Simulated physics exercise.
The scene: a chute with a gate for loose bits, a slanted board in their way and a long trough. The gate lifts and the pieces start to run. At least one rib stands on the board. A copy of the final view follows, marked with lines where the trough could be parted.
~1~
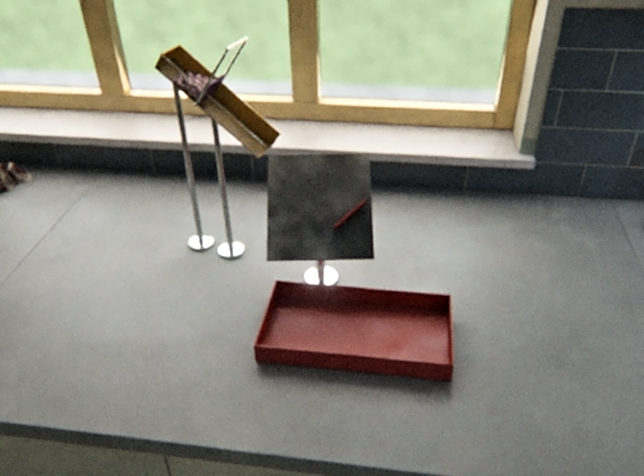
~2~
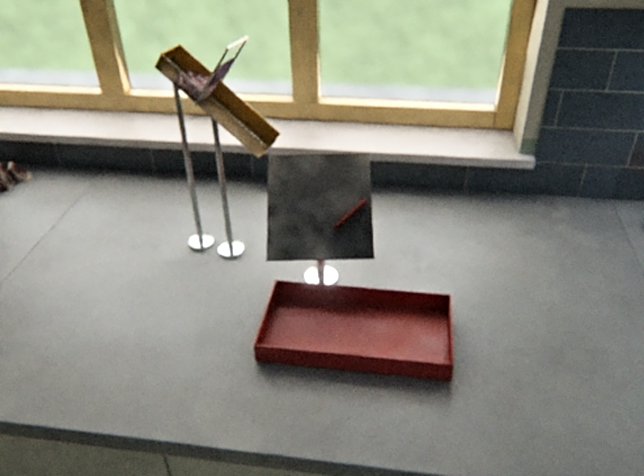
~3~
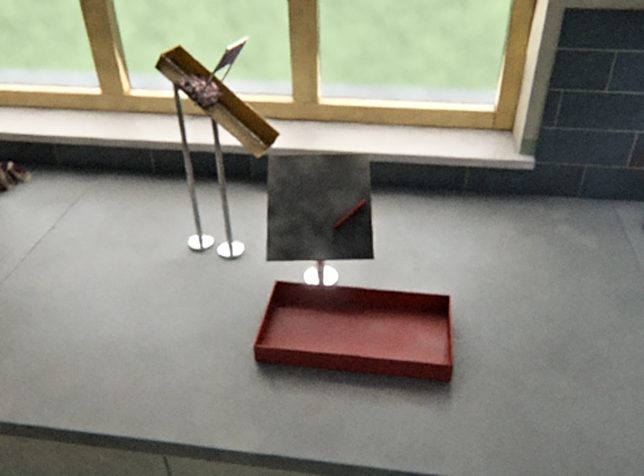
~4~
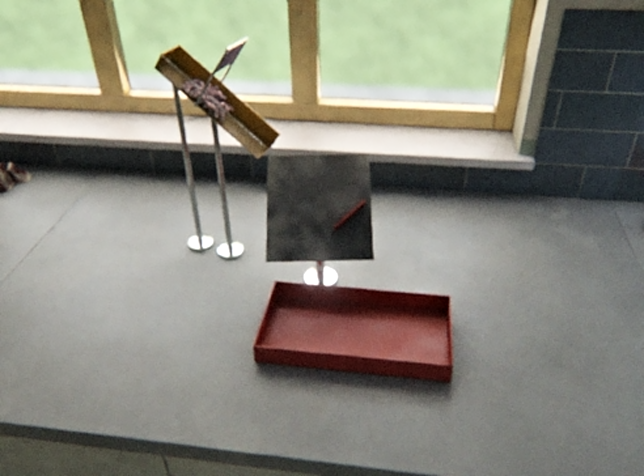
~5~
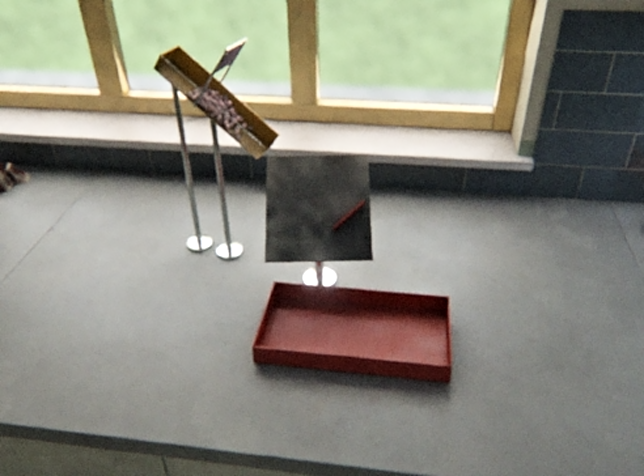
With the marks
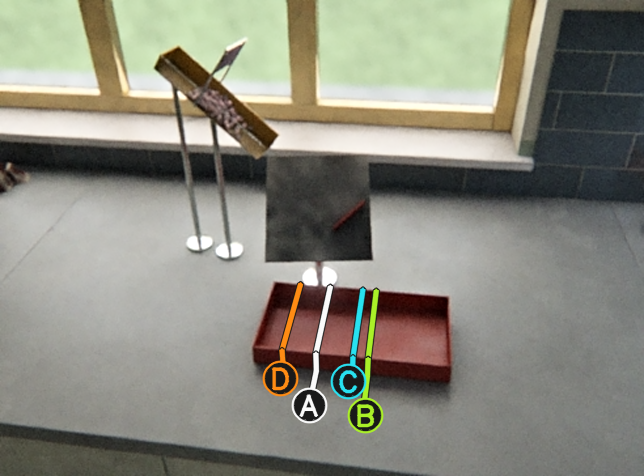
In this clip, a small gate lifts on a tilted, golden-brown chute held up by thin metal legs, and a cluster of small, pale pieces slides partway down it, spreading out above a dark slanted board and an empty red tray.
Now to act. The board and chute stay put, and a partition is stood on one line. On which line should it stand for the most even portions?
Choose A.
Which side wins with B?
Left.
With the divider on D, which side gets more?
Right.
On the marked copy, line A crosses the front rim at (316, 352); line B crosses the front rim at (368, 358); line C crosses the front rim at (353, 356); line D crosses the front rim at (282, 349).
For line A, of what is caught, close to half on the left of the divider, close to half on the right.
For line B, of what is caught, all but a few on the left of the divider, a small share on the right.
For line C, of what is caught, all but a few on the left of the divider, a small share on the right.
For line D, of what is caught, only a few on the left of the divider, all but a few on the right.
